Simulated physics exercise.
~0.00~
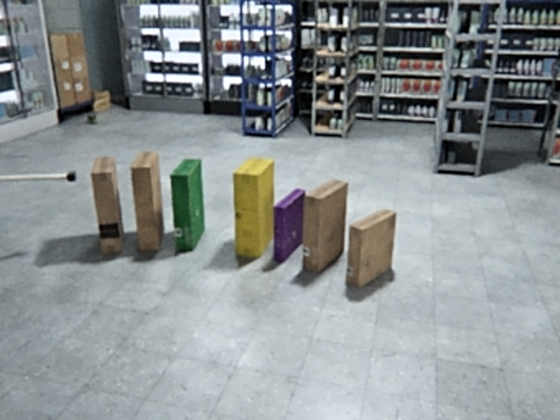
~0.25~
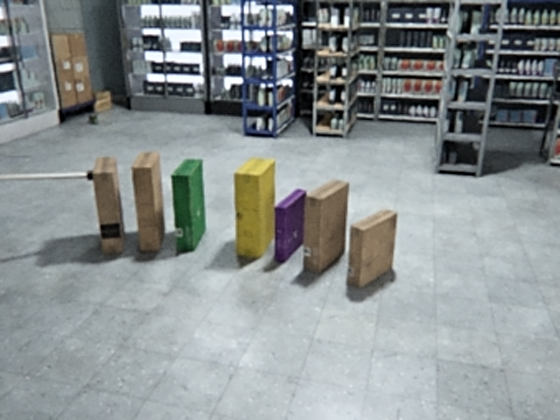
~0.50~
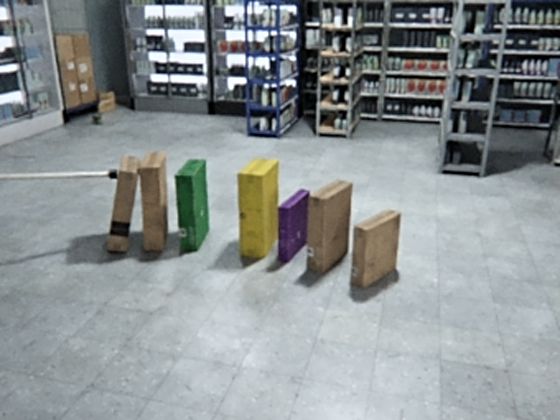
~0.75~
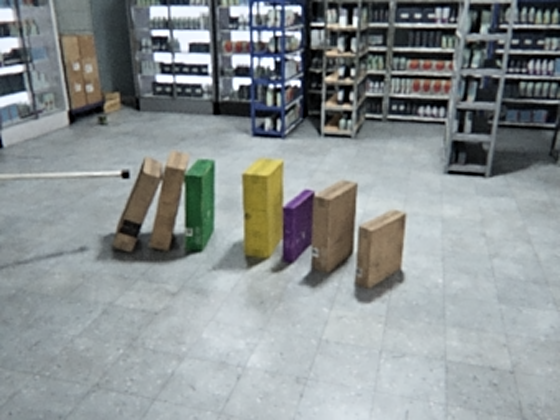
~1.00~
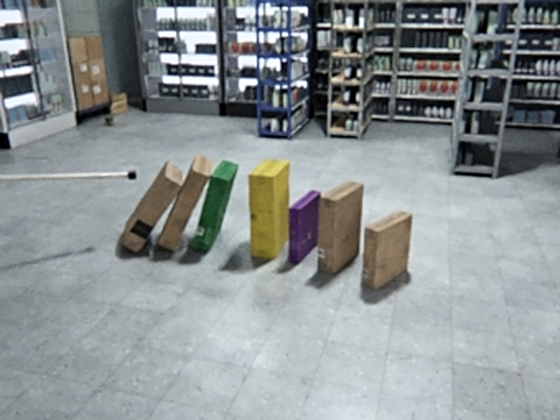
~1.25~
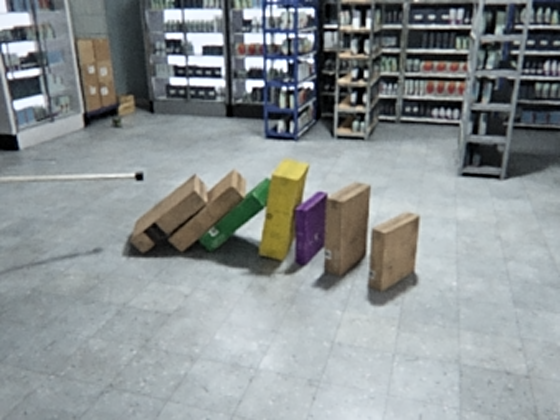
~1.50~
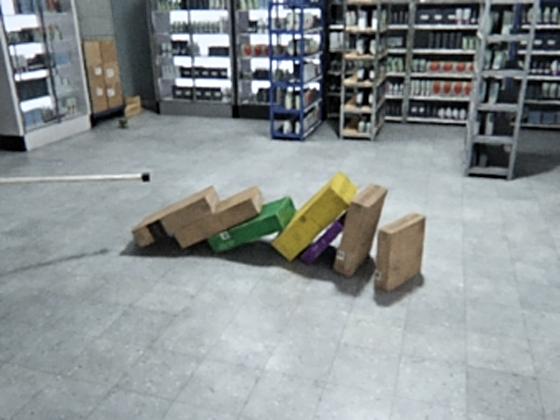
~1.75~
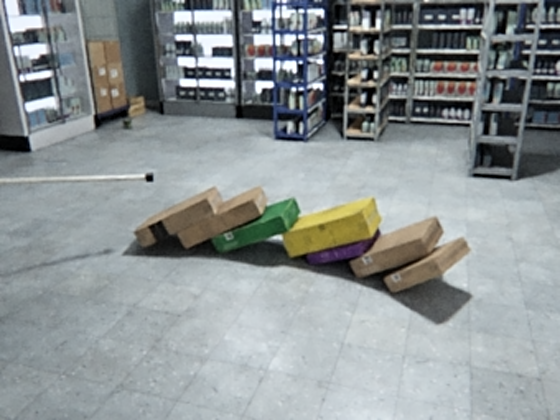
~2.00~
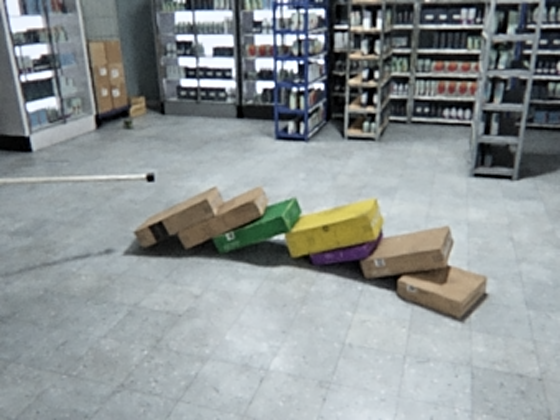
In the video, a pole pushes the leftmost of seven upright cartons standing in a curved row on a gray floor near store shelves, tipping it rightward into the next. The cartons topple in turn, including the green, yellow and purple ones, until none remains standing.
